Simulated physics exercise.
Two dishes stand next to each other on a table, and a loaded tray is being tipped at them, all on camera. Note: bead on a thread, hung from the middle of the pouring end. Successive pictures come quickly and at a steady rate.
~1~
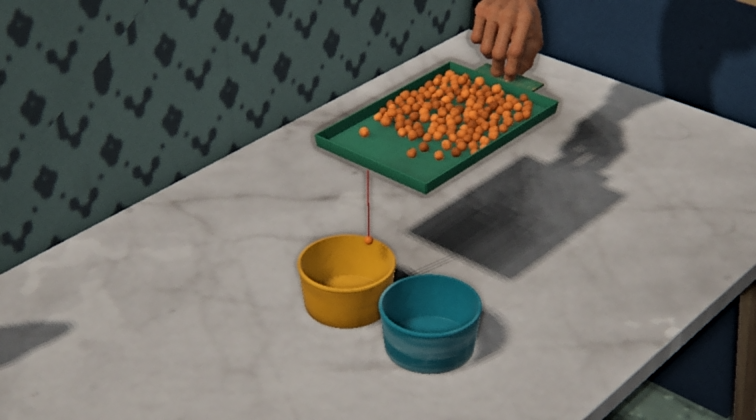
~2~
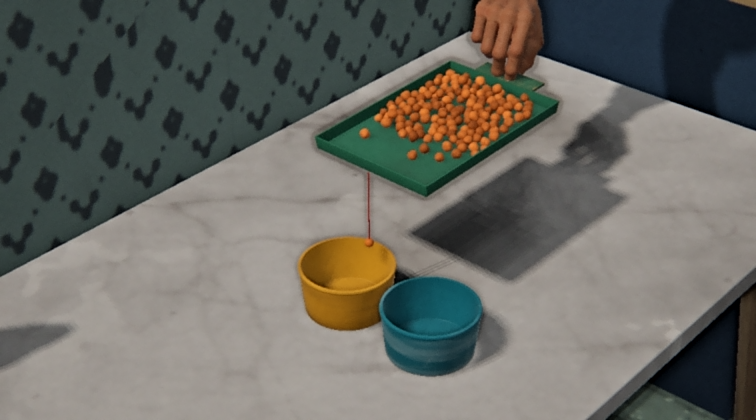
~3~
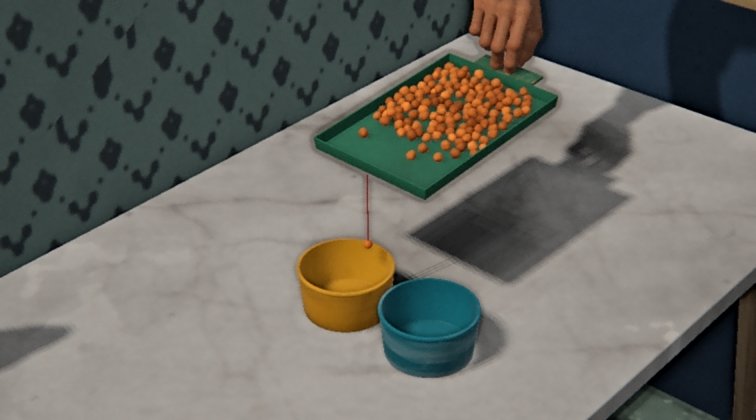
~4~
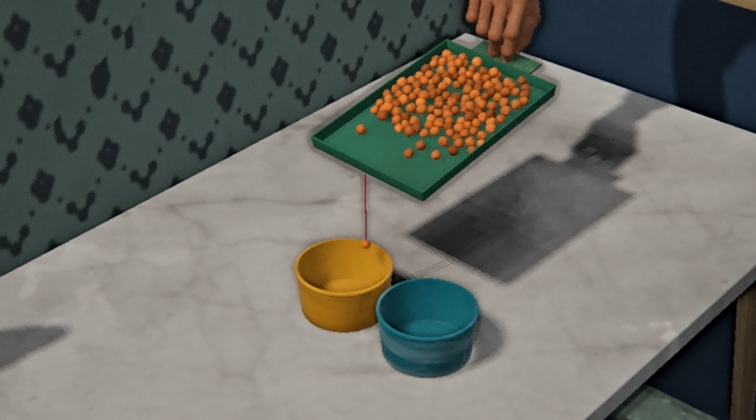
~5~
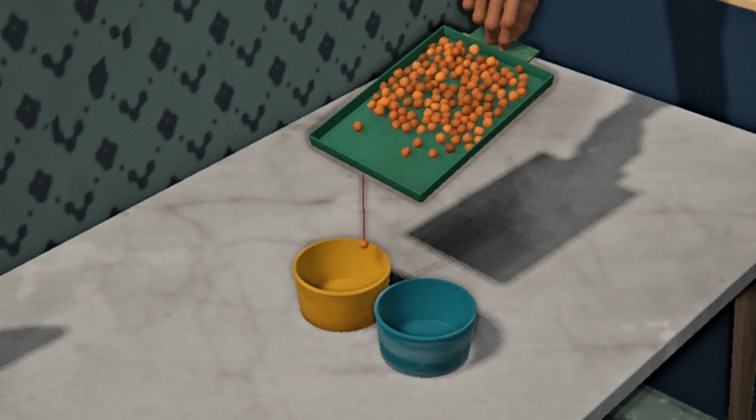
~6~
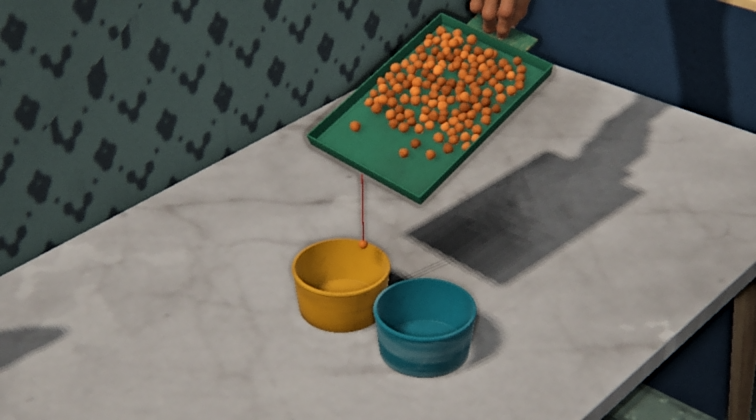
A green tray loaded with orange, bead-like pieces starts nearly level in a hand above a marble surface, with a yellow dish and a teal dish below. The hand gradually raises the far end, tilting the tray toward its near right corner, while the pieces shift only slightly.
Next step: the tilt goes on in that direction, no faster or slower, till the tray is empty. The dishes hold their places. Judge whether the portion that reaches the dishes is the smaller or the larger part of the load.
Pretty clear the dishes gather most of what falls.
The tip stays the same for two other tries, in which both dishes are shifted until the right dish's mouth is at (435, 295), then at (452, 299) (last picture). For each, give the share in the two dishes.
Roughly 60% the first time and 40% the second time.
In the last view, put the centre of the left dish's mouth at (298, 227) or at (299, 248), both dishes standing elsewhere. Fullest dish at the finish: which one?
In turn: The dish on the right; right.
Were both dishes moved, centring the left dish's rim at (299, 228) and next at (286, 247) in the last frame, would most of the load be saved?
Well, it comes to a lesser portion at first and a greater portion after that.
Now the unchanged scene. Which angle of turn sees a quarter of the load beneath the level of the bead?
Approx. reading: About 110°.
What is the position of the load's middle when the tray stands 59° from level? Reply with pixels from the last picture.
Roughly (402, 150).
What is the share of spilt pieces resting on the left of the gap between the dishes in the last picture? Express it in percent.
Roughly 70 in a hundred.
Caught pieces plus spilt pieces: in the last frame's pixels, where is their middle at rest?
Close to (397, 334) in the last view.
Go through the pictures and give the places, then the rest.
Corners of the pouring end at (317, 135) and (426, 182), level; middle of the load at (455, 114), coated peanuts; left dish at (315, 299); right dish at (398, 344); bead on its thread at (369, 240), in the first picture.
Corners of the pouring end at (318, 136) and (426, 185), level; middle of the load at (456, 114), in the second picture.
Corners of the pouring end at (316, 137) and (425, 188), tipped barely, lowest at the right corner; middle of the load at (454, 111), in the third picture.
Corners of the pouring end at (313, 136) and (422, 191), tipped a little, lowest at the right corner; middle of the load at (452, 103), in the fourth picture.
Corners of the pouring end at (311, 135) and (420, 193), tipped a little, lowest at the right corner; middle of the load at (449, 96), in the fifth picture.
Corners of the pouring end at (309, 135) and (419, 195), tipped clearly, lowest at the right corner; middle of the load at (447, 91), a small part on the move; left dish at (309, 304); right dish at (393, 348), in the sixth picture.
Soon after the last picture, tray tipped steeply; most on the tray; a stray few in the right dish; a stray few in the left dish; a small part in the air.
A little later, tray tipped right over; most on the tray; a small part in the right dish; a small part in the left dish; a stray few outside both.
Later still, tray tipped past a quarter turn; about half in the right dish; about a quarter in the left dish; about a quarter outside both.
At rest, tray tipped past a quarter turn; about half in the right dish; about a quarter in the left dish; about a quarter outside both.
